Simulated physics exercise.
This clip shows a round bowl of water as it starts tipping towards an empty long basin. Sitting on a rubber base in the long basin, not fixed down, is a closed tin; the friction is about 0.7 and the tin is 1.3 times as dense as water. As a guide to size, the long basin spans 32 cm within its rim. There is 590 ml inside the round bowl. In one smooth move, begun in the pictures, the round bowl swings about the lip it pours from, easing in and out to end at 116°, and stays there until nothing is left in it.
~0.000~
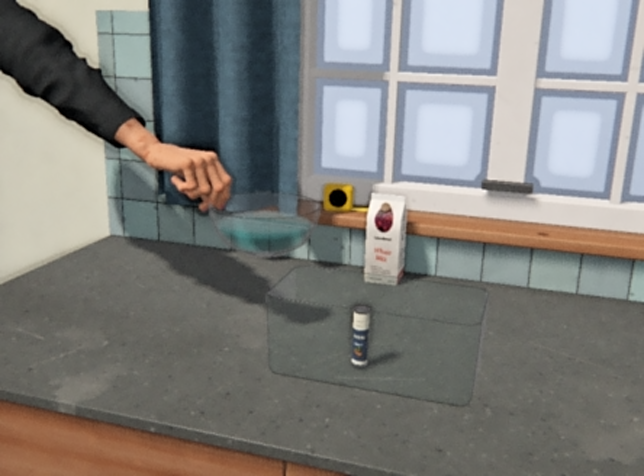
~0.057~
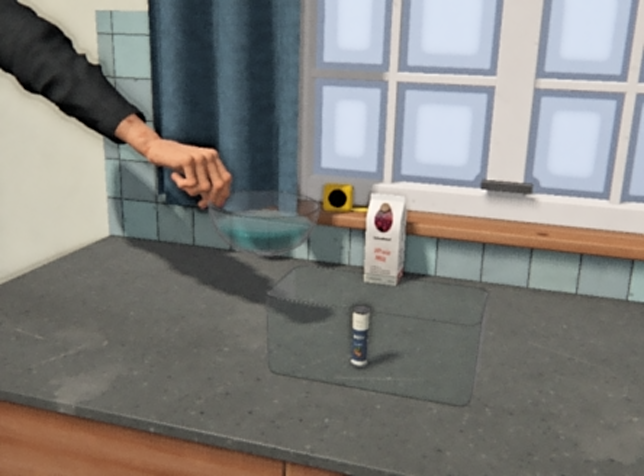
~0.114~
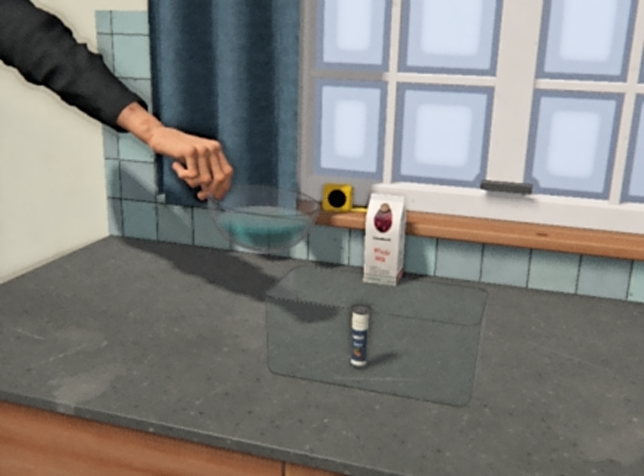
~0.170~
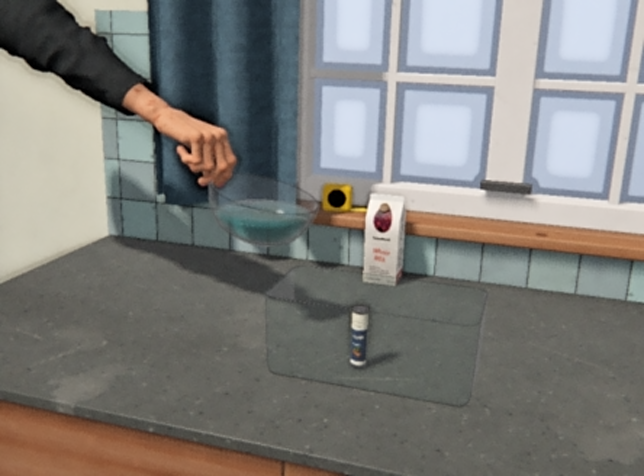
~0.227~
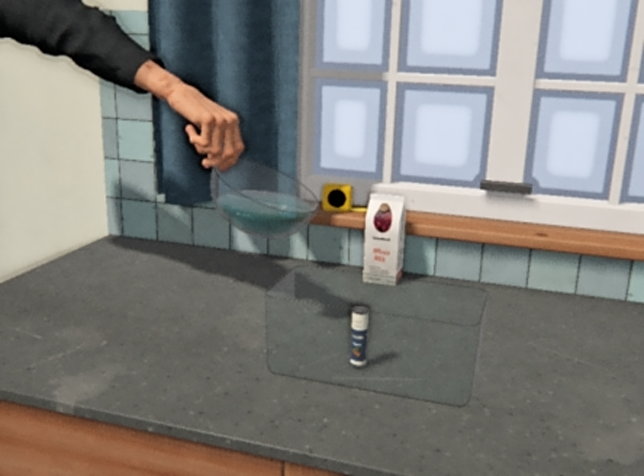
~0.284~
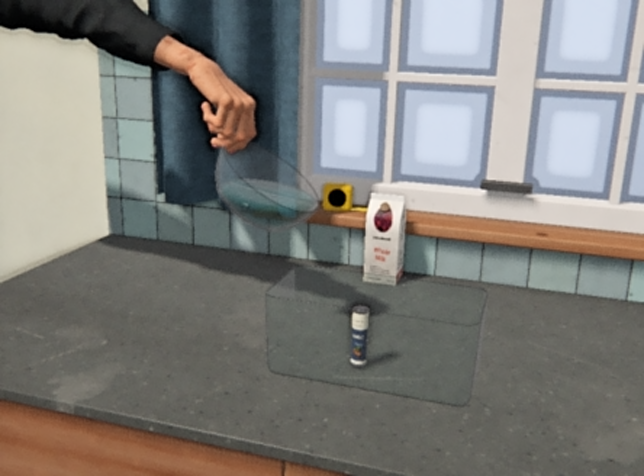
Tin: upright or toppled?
Toppled.
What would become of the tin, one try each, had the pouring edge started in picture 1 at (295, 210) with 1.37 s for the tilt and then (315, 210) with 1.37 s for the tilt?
Run one: It tumbles. Run two: It does not tip.
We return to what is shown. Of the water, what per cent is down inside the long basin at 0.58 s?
About 16%.
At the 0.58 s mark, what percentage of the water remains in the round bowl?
Roughly 18 per cent.
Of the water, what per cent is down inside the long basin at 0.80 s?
Close to 96 in a hundred.
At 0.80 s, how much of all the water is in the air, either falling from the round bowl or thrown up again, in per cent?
Near 3 percent.
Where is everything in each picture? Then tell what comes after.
It leans 0°; its right rim is at (317, 211); the water meets the walls at (222, 218) and (313, 227); the long basin's rim runs from (282, 280) to (485, 308); the tin's top is at (362, 312), in the first frame.
It leans 2°; its right rim is at (316, 211); the water meets the walls at (222, 216) and (312, 226), in the second frame.
It leans 6°; its right rim is at (316, 211); the water meets the walls at (221, 212) and (312, 223), in the third frame.
It leans 13°; its right rim is at (315, 211); the water meets the walls at (221, 204) and (312, 218), in the fourth frame.
It leans 23°; its right rim is at (315, 211); the water meets the walls at (222, 194) and (313, 212), in the fifth frame.
It leans 34°; its right rim is at (315, 211); the water meets the walls at (227, 182) and (317, 204), in the sixth frame.
Then, 0.58 s in, the tilt is 99° and 17 per cent is still to pour; the tin stands where it began.
Then, 0.80 s in, the tilt is 116° and 0 per cent is still to pour; the tin leans 4°.
Then, 1.03 s in, the tilt is 116° and 0 per cent is still to pour; the tin lies on its side.
Then, 1.28 s in, the tilt is 116° and 0 per cent is still to pour; the tin lies on its side.
Finally, the tin lies on its side.
